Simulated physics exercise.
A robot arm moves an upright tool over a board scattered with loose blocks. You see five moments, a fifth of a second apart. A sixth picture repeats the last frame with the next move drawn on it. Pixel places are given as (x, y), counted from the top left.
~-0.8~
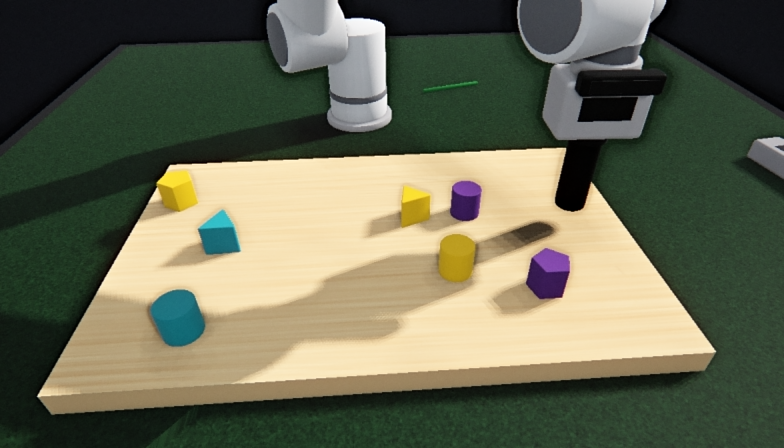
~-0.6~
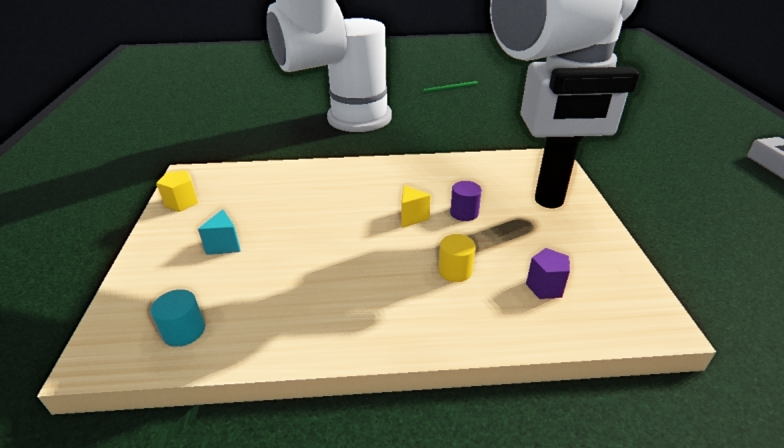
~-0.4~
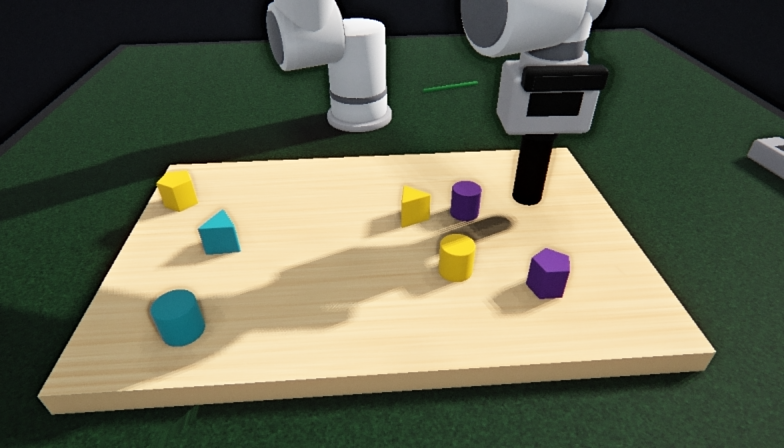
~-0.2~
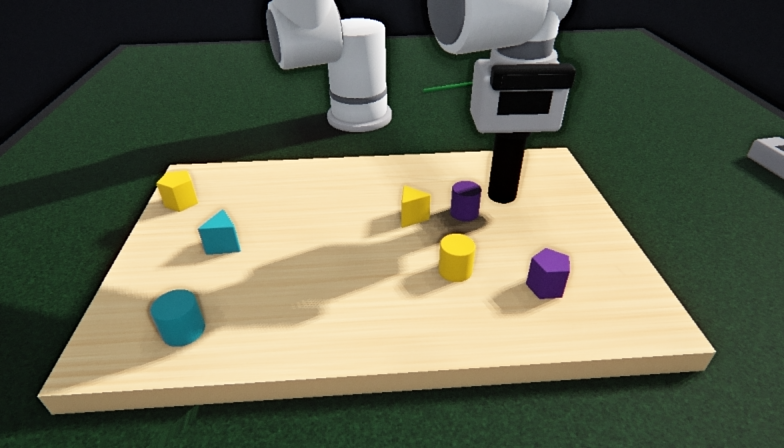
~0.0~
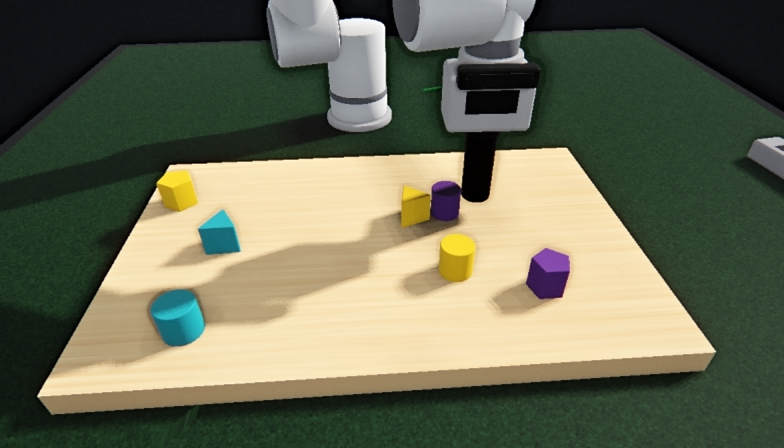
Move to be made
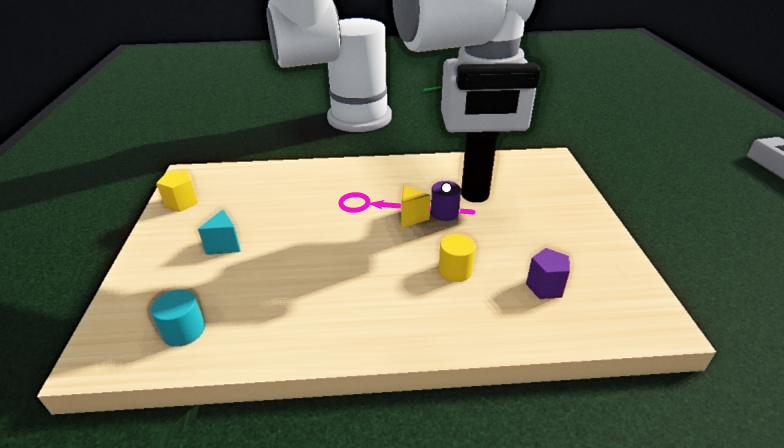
A robot arm slid its upright black tool leftward along the far side of a wooden board scattered with colored blocks, then nudged the purple round block left, close beside the yellow triangle.
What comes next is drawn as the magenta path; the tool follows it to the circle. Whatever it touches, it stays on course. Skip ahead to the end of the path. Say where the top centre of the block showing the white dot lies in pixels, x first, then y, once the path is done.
At pixel (345, 194).
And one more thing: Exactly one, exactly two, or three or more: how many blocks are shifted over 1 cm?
There will be two blocks that move more than 1 cm.
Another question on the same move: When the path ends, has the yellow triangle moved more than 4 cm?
Short answer: Yes.
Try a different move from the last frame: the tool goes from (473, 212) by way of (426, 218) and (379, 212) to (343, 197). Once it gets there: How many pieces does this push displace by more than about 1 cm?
Two will move.
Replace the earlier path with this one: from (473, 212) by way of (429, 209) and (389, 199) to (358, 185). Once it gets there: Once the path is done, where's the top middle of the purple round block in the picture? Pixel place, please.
Expect it around (369, 187).
Drawn move, in a line from (473, 212) to (355, 202); the dot is on the purple round block.
On the path given first. One third of the way, tool at (434, 193); yellow triangle at (391, 199); purple round block at (406, 188).
Two thirds of the way, tool at (393, 189); yellow triangle at (373, 205), turned 45° anticlockwise; purple round block at (369, 191).
At the end, tool at (353, 186); yellow triangle at (372, 205), turned 45° anticlockwise; purple round block at (344, 194).
